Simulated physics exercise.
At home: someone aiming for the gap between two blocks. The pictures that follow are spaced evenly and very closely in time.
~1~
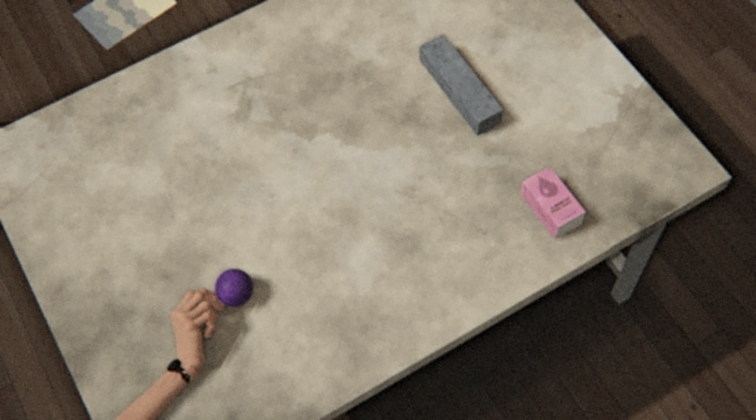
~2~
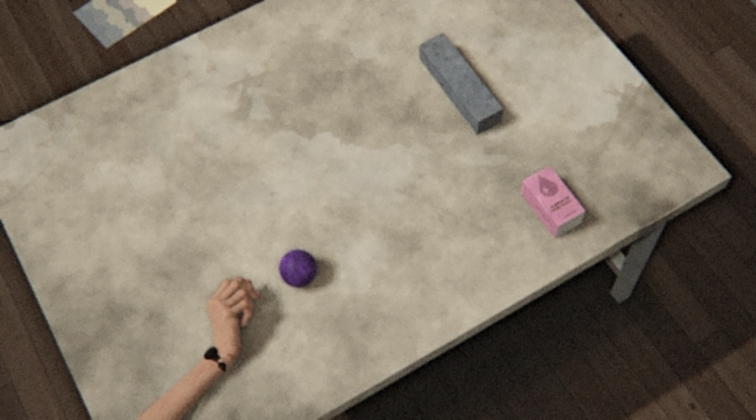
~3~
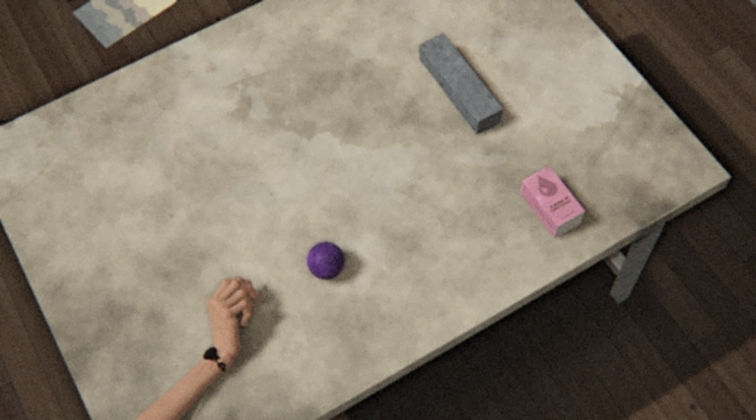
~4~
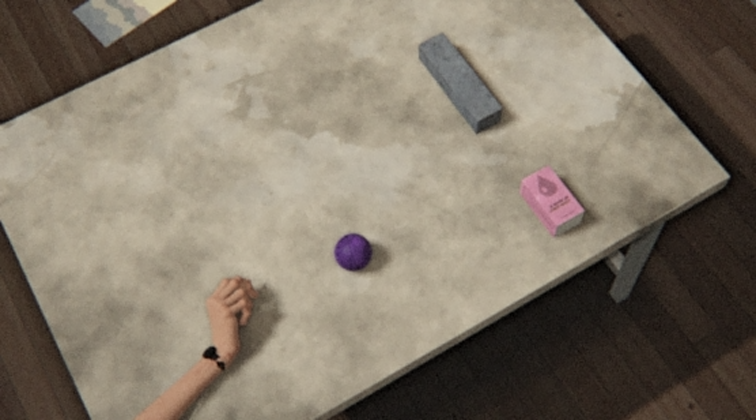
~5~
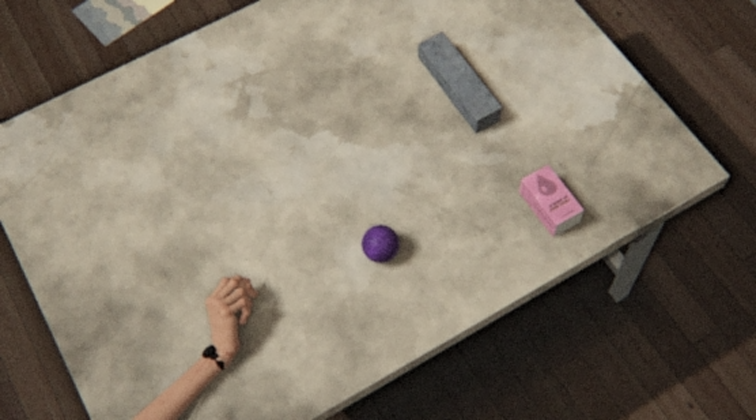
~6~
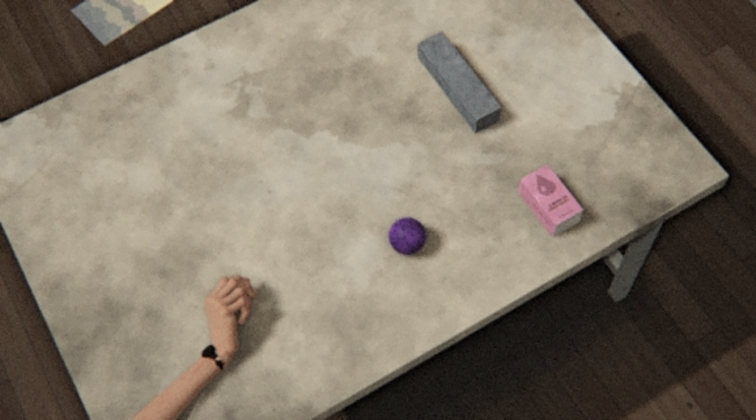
The clip shows a hand pushing a purple ball across a mottled tabletop, then staying still as the ball rolls right and slightly away, drawing nearer to a pink box-like block, while a grey brick lies beyond.
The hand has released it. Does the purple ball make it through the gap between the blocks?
No, it is held back.
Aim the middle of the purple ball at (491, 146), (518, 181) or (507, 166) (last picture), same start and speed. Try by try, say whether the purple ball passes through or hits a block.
In order, it clears the gap, then meets a block, then clears the gap.
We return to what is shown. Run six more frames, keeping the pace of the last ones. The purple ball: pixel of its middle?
Roughly at pixel (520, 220).
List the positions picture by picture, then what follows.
Purple ball (234, 288) under the hand; pink book (553, 203), in the first frame.
Purple ball (298, 268); grey brick (460, 83), in the second frame.
Purple ball (326, 261); pink book (552, 202), in the third frame.
Purple ball (353, 252); grey brick (459, 83), in the fourth frame.
Purple ball (381, 244); pink book (551, 201), in the fifth frame.
Purple ball (408, 236); grey brick (458, 82), in the sixth frame.
Then, 0.36 s later than the last frame, purple ball coming back near (521, 232).
Then, 0.92 s later than the last frame, purple ball coming back near (552, 317).
Then, 1.24 s later than the last frame, purple ball coming back.
When it is over, the purple ball hits a block.
